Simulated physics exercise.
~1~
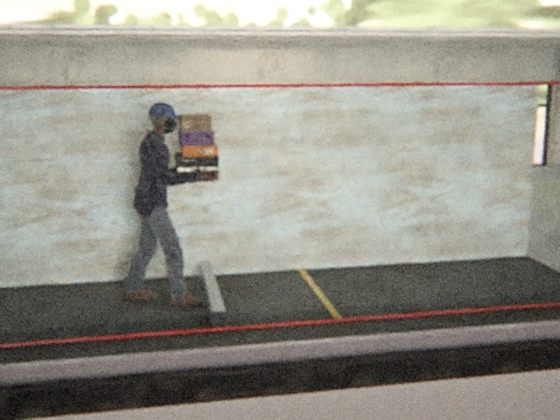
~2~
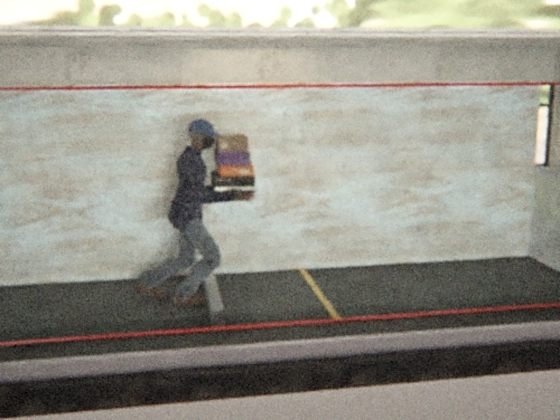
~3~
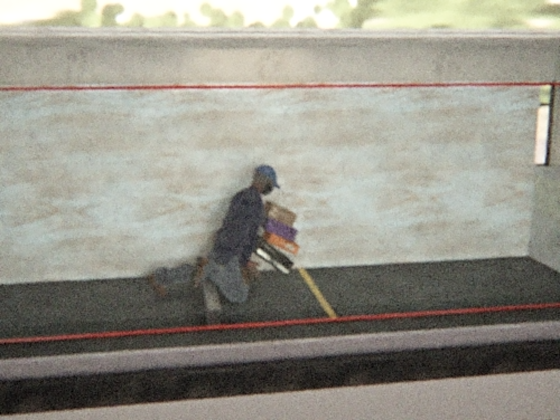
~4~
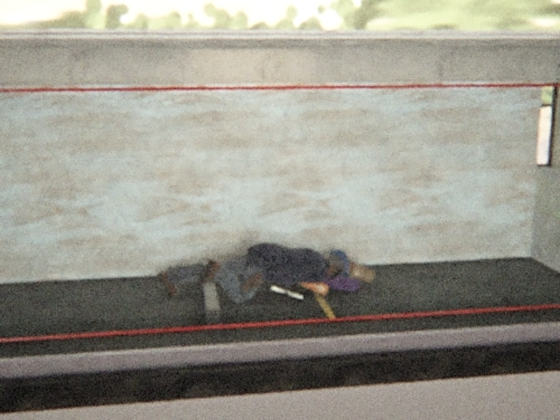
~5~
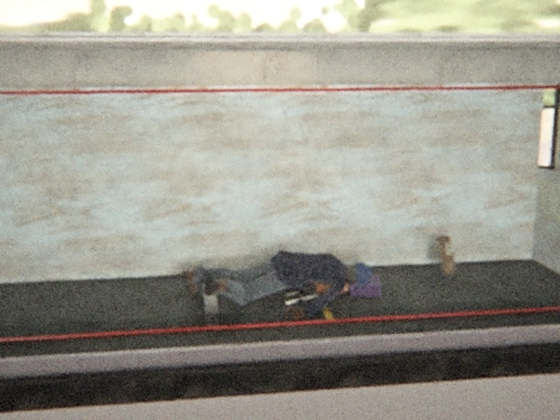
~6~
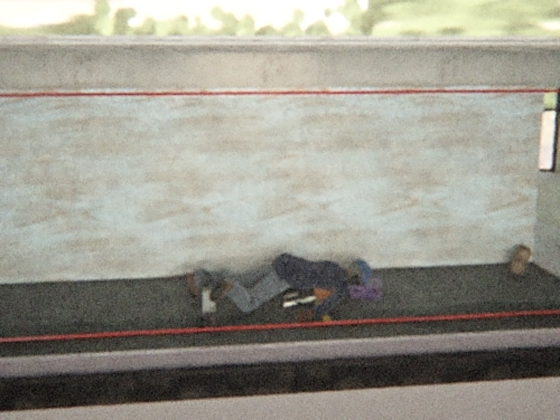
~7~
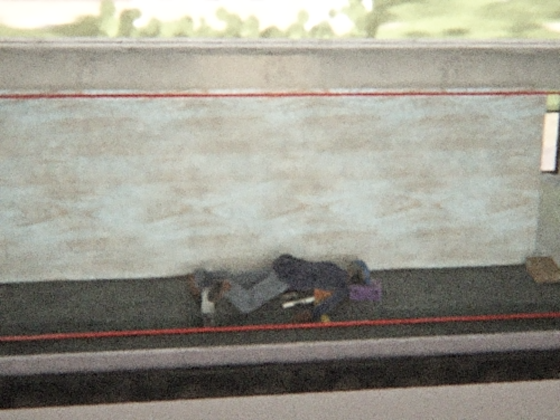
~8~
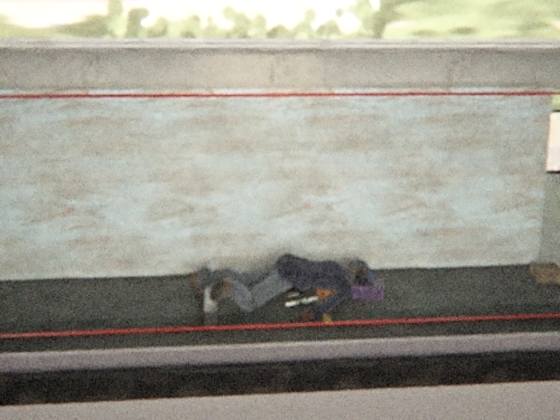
A person in a blue cap, dark top and grey trousers walks right along a dark walkway before a pale mottled wall, seen from the side, carrying a stack of brown, purple, orange and black boxes. A low grey rail lies ahead, with a yellow line beyond it. At the rail the legs trail behind and the body pitches forward, boxes tilting. The person drops flat as the stack spills. The brown box tumbles far right and settles, while the person lies still, head past the line beside the purple box, the black one short of it.
